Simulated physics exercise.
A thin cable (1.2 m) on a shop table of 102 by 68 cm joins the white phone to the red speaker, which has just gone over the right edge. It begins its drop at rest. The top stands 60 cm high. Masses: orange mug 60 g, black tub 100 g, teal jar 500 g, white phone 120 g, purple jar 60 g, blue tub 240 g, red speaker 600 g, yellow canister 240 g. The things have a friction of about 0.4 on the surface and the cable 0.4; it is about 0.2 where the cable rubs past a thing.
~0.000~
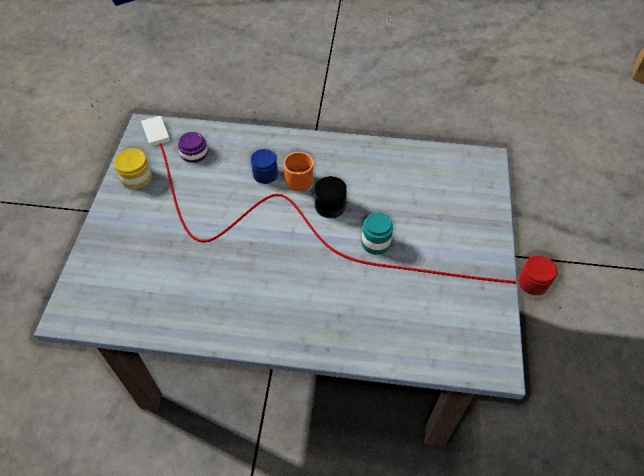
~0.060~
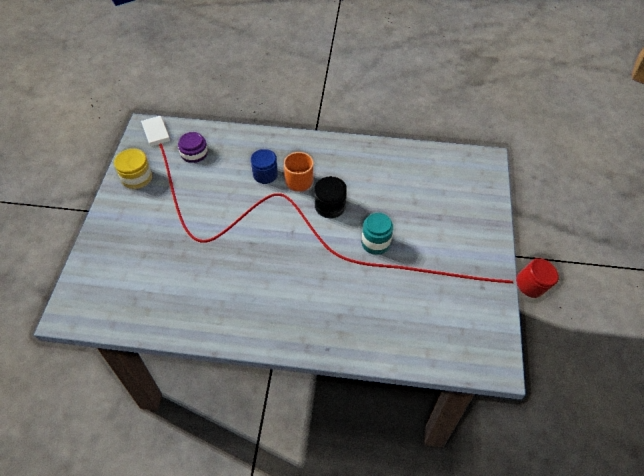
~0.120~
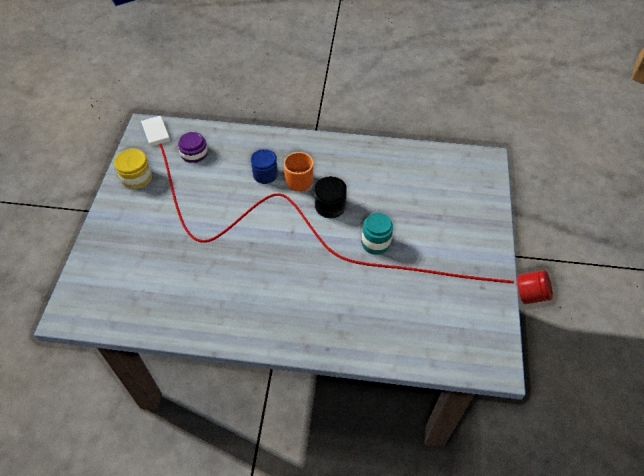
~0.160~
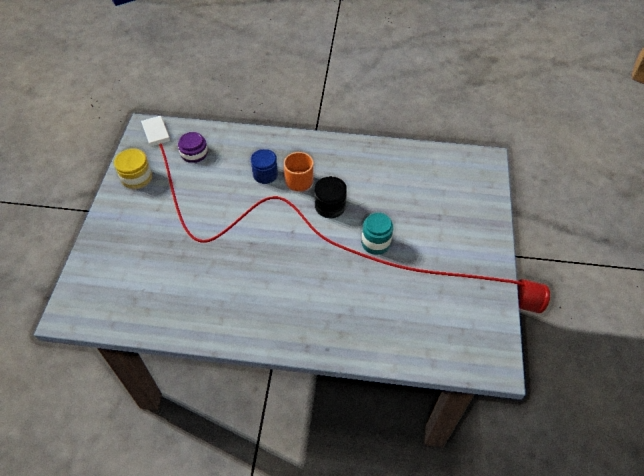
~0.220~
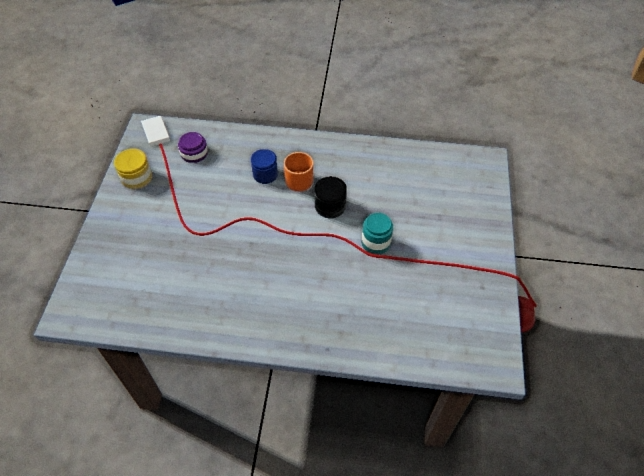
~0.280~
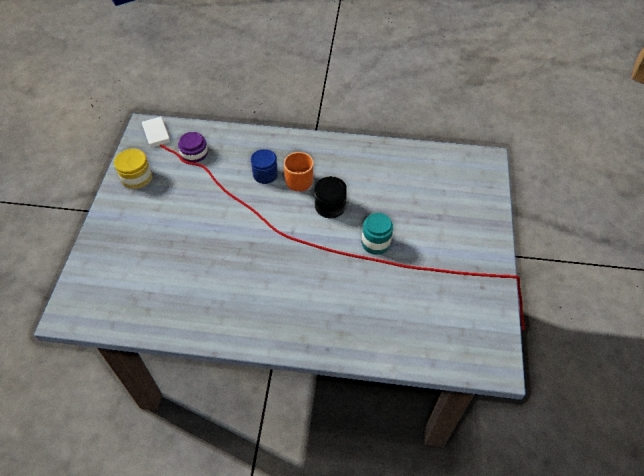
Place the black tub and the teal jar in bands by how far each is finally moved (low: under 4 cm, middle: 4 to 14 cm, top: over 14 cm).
Black tub: Low; teal jar: Low.
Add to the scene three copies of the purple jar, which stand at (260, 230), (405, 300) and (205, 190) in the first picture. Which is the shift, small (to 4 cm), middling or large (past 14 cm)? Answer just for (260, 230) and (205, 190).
Going in order, I'd call it a long shift for the first and a long shift for the second.
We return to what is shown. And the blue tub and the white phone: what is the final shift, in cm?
Final offset from start: Blue tub = 0 cm, white phone = 90 cm.
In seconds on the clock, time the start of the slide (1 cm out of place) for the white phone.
For the white phone, 0.30 seconds.
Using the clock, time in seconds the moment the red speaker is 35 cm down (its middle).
It happens at 0.34 seconds on the clock.
At 0.5 s, the cable's tail end at (274, 220); white phone 40 cm off its start, purple jar 17 cm off its start, red speaker over the edge.
At 0.7 s, the cable's tail end at (378, 301); white phone 72 cm off its start, purple jar 21 cm off its start, red speaker over the edge.
At 1.0 s, the cable's tail end at (427, 338); white phone 85 cm off its start at (407, 323), purple jar 21 cm off its start at (271, 124), red speaker over the edge.
At 1.2 s, the cable's tail end at (430, 338); white phone 86 cm off its start, purple jar 21 cm off its start, red speaker over the edge.
At 2.4 s, the cable's tail end at (430, 338); black tub 0 cm off its start at (332, 187), teal jar 0 cm off its start at (379, 222), white phone 86 cm off its start at (410, 325), purple jar 21 cm off its start at (271, 124).
